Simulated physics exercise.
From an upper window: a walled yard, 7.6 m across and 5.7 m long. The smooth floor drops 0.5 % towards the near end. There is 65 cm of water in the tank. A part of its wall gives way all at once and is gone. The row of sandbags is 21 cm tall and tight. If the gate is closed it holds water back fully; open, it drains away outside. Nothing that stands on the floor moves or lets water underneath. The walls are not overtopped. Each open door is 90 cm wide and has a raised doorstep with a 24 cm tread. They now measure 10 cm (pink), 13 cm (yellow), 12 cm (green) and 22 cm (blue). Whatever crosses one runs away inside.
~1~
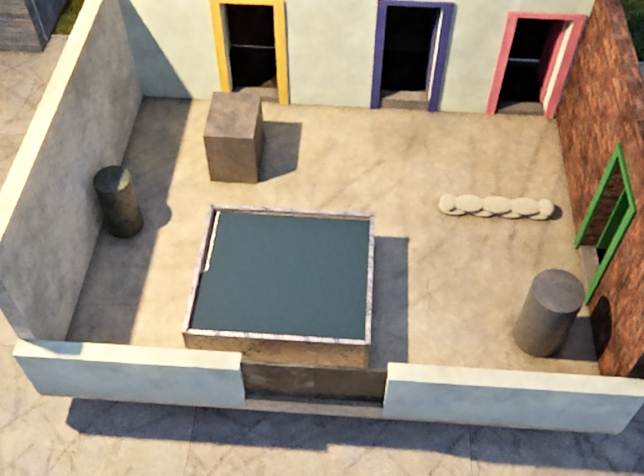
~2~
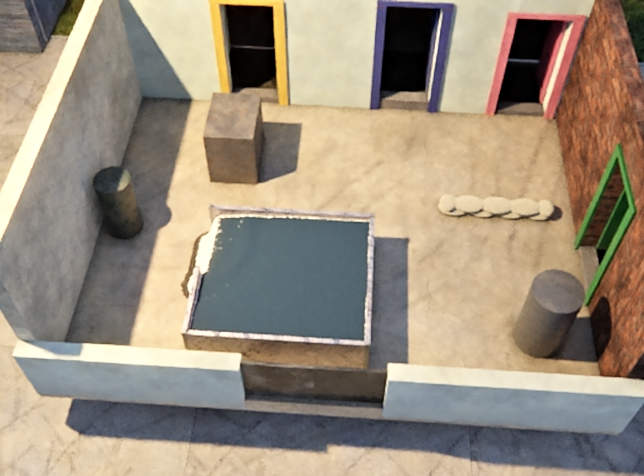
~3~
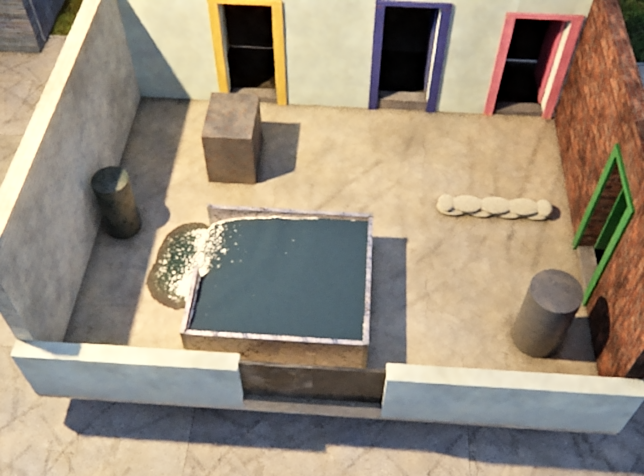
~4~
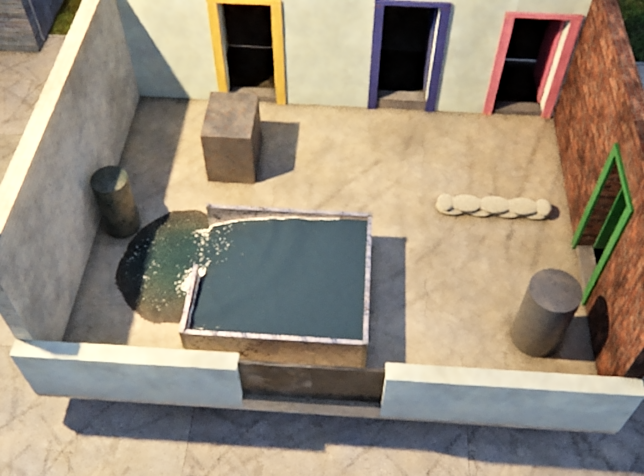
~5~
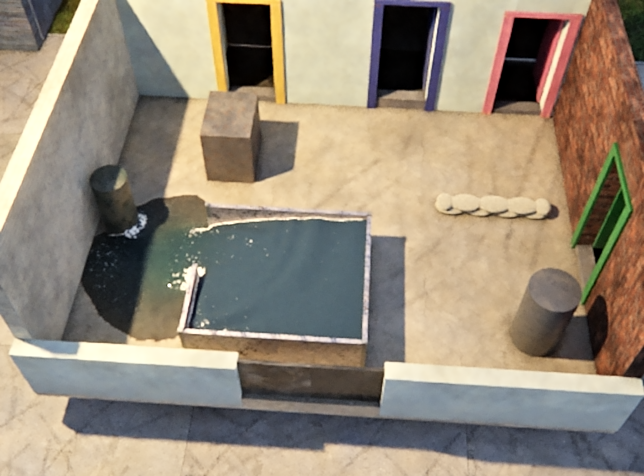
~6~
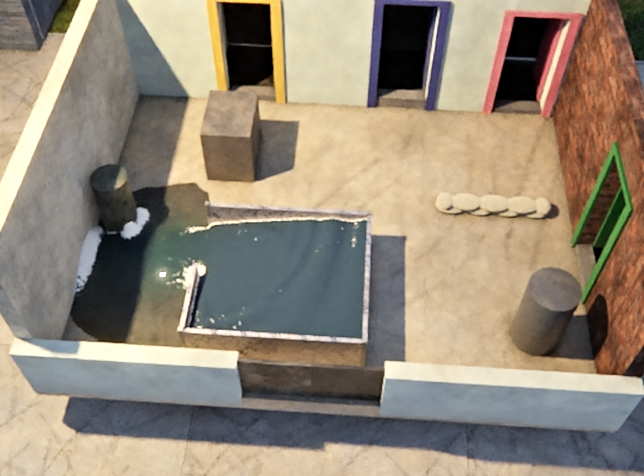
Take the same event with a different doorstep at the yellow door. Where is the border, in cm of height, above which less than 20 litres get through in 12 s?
At least 9.5 cm or so.
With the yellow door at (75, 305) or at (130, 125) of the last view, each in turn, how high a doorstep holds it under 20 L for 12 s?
About 26 and 17 cm.
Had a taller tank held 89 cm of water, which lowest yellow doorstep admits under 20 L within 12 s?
About 14.5 cm.
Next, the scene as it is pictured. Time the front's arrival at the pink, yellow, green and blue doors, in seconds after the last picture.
Arrival: Pink 4.5 s, yellow 2.0 s, green 5.0 s, blue 3.2 s.
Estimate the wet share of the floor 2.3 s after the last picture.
Some 30 per cent of it.
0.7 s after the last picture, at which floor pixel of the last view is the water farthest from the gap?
Near (126, 140).
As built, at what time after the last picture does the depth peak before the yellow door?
Near 5.0 s.
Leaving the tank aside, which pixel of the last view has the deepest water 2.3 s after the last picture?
Around (56, 358).
Then, 0.7 s after the last picture water covers 15 % of the floor, deepest (43 cm) near (89, 255); it has not reached the yellow door.
Then, 2.3 s after the last picture water covers 30 % of the floor, deepest (43 cm) near (56, 358); 7 cm at the yellow door, 0 litres in over its 13 cm doorstep.
Then, 11.3 s after the last picture water covers 95 % of the floor, deepest (14 cm) near (53, 369); 8 cm at the yellow door, 1 litre in over its 13 cm doorstep.
At the yellow door as built, the water peaked near 13 cm, 5.1 s after the last picture.
With a doorstep of 8 cm, 39 litres would have come in within the 12 s; with 10.5 cm, 11 litres. So under 20 litres takes about 9.5 cm.
